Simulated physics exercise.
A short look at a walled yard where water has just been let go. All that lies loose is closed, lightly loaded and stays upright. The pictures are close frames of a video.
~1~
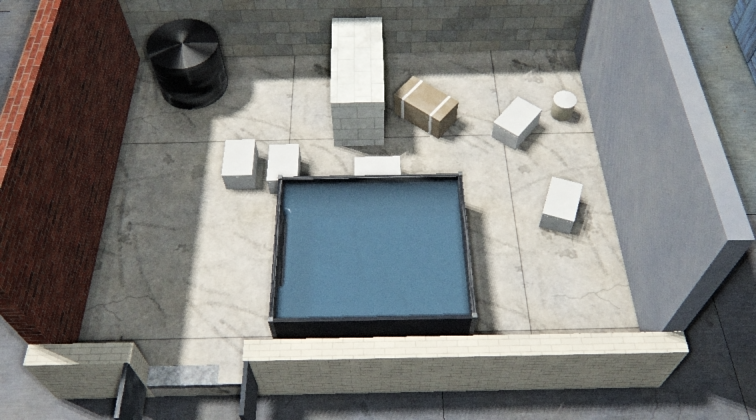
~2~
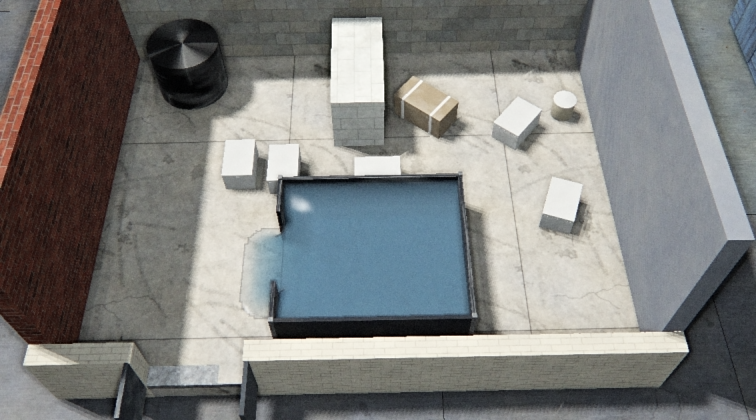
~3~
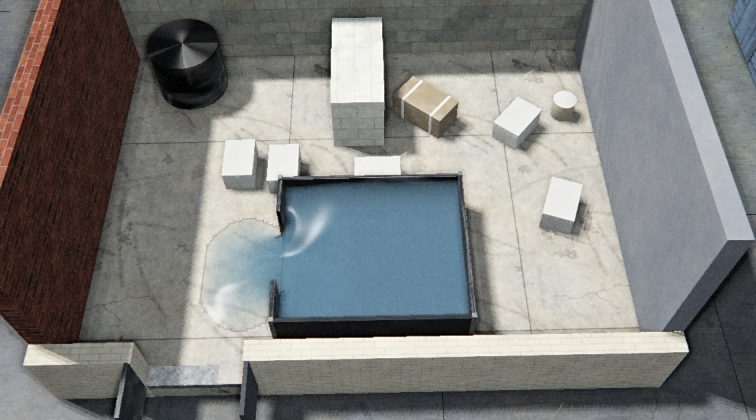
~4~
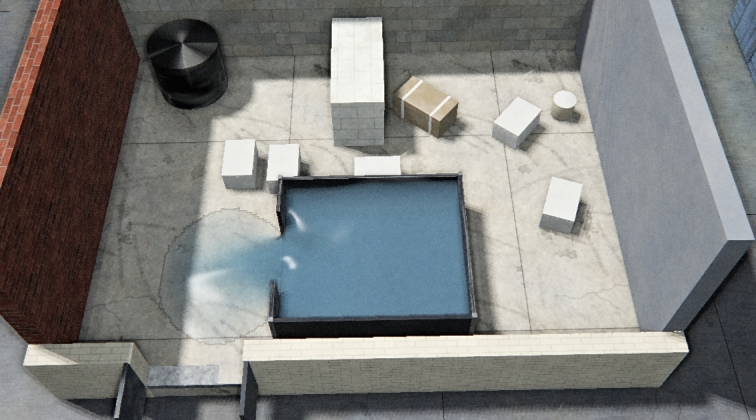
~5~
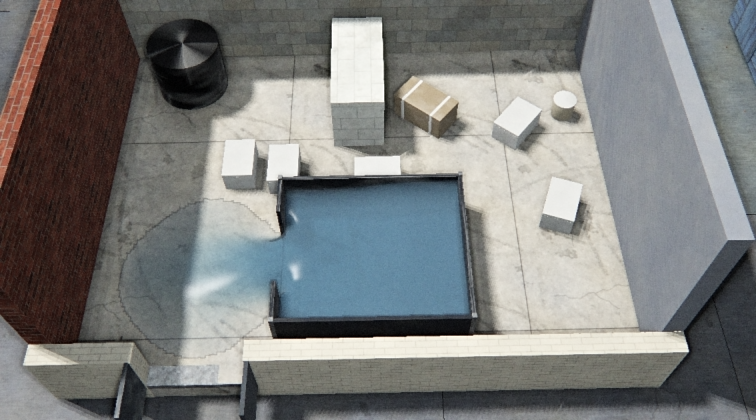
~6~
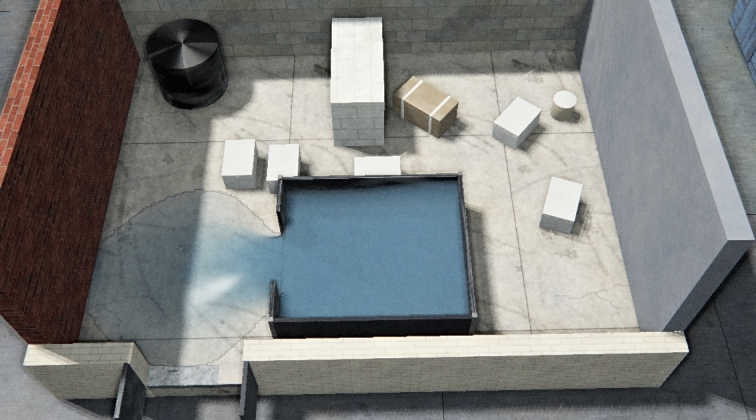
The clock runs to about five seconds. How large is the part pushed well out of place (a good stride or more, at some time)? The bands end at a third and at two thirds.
That comes to under a third.
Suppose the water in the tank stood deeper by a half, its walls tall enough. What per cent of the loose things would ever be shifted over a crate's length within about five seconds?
About 0 per cent.
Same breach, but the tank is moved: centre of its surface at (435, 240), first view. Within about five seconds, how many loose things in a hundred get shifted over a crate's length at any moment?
Roughly 10 per cent.
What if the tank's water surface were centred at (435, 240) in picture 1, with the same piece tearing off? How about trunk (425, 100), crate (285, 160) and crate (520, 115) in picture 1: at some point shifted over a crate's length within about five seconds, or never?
As listed: Never so far, under that, short of that.
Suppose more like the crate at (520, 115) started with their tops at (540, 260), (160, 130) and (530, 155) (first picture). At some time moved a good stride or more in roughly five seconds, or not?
In that order: Short of that, yes, no.
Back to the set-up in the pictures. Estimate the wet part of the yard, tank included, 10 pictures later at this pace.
About 35 per cent.
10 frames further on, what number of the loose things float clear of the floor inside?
The number is 0.
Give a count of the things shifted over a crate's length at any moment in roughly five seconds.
That makes 0.
A moment on, 0 of 7 are well off their spots; 0 afloat.
Next, 0 of 7 are well off their spots; 0 afloat.
Later, 0 of 7 are well off their spots; 0 afloat.
In the end, 0 of 7 are well off their spots, and 0 have been at some point; 0 afloat.
